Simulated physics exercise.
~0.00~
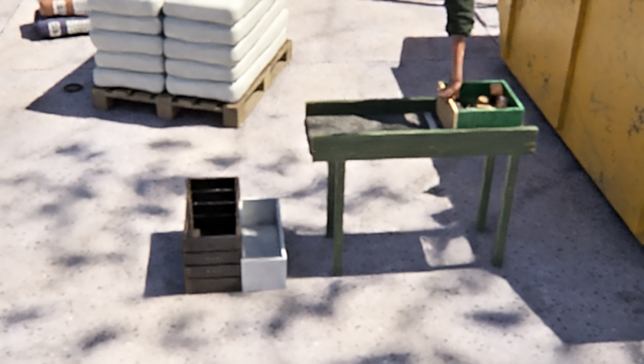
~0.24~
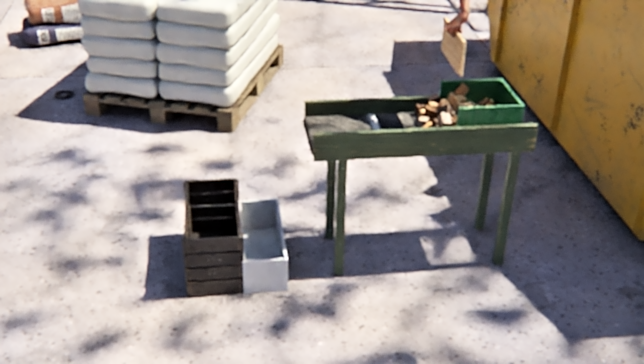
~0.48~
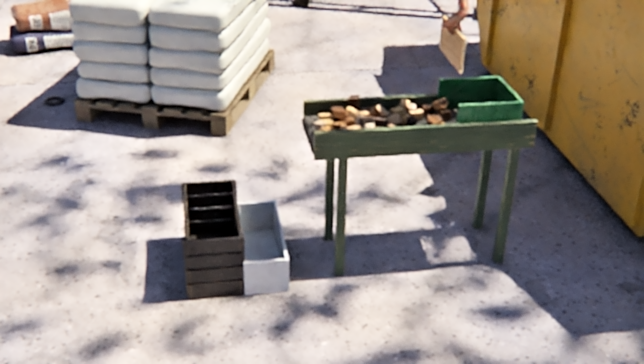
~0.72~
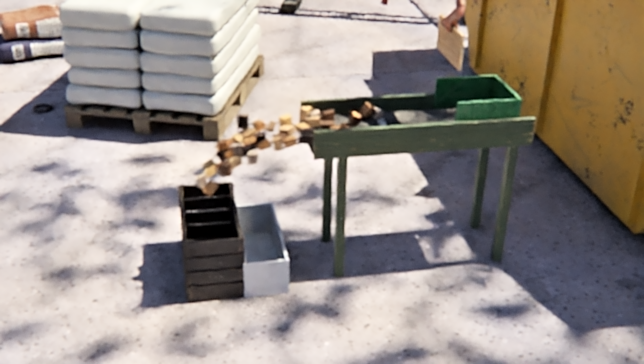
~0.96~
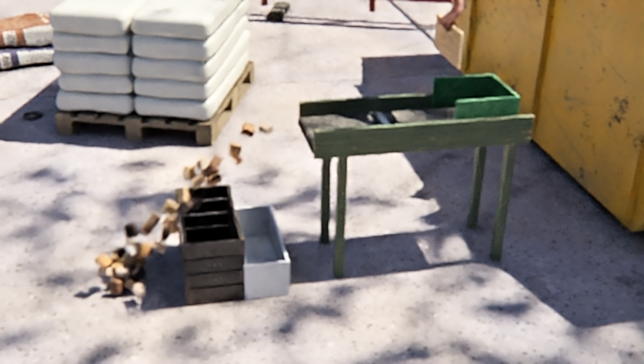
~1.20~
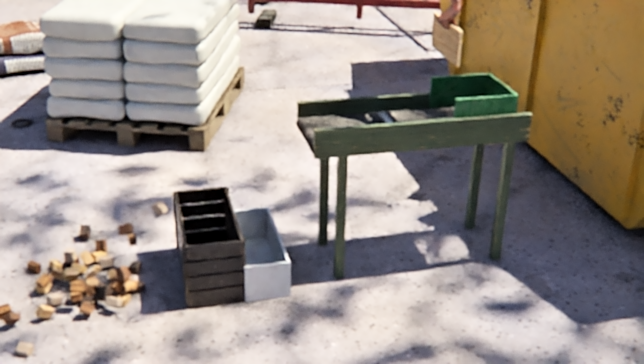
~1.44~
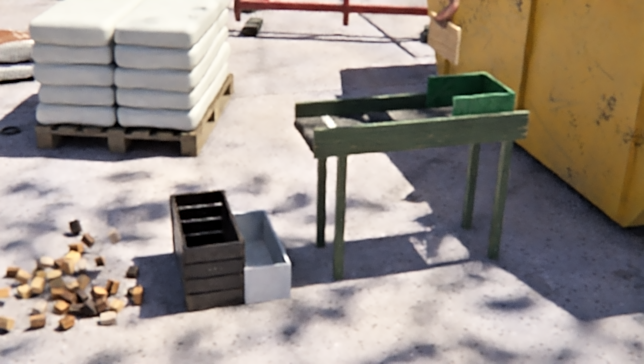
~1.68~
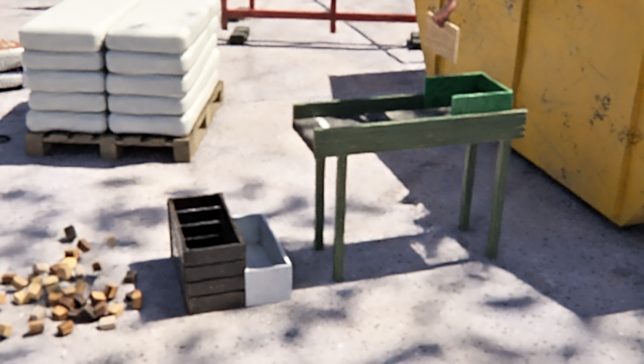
To begin with, a hand holds a wooden gate at a green pen of loose wooden blocks, which sits at the right end of a green belt on legs. The hand lifts the gate away, and the blocks spill onto the belt and ride left in a long cluster. They shoot off the left end and arc downward, passing over the white bin and the black tote. The blocks tumble onto the pale ground beyond the tote and scatter. Finally, they lie in a loose heap left of the tote, while the pen and belt stand empty.
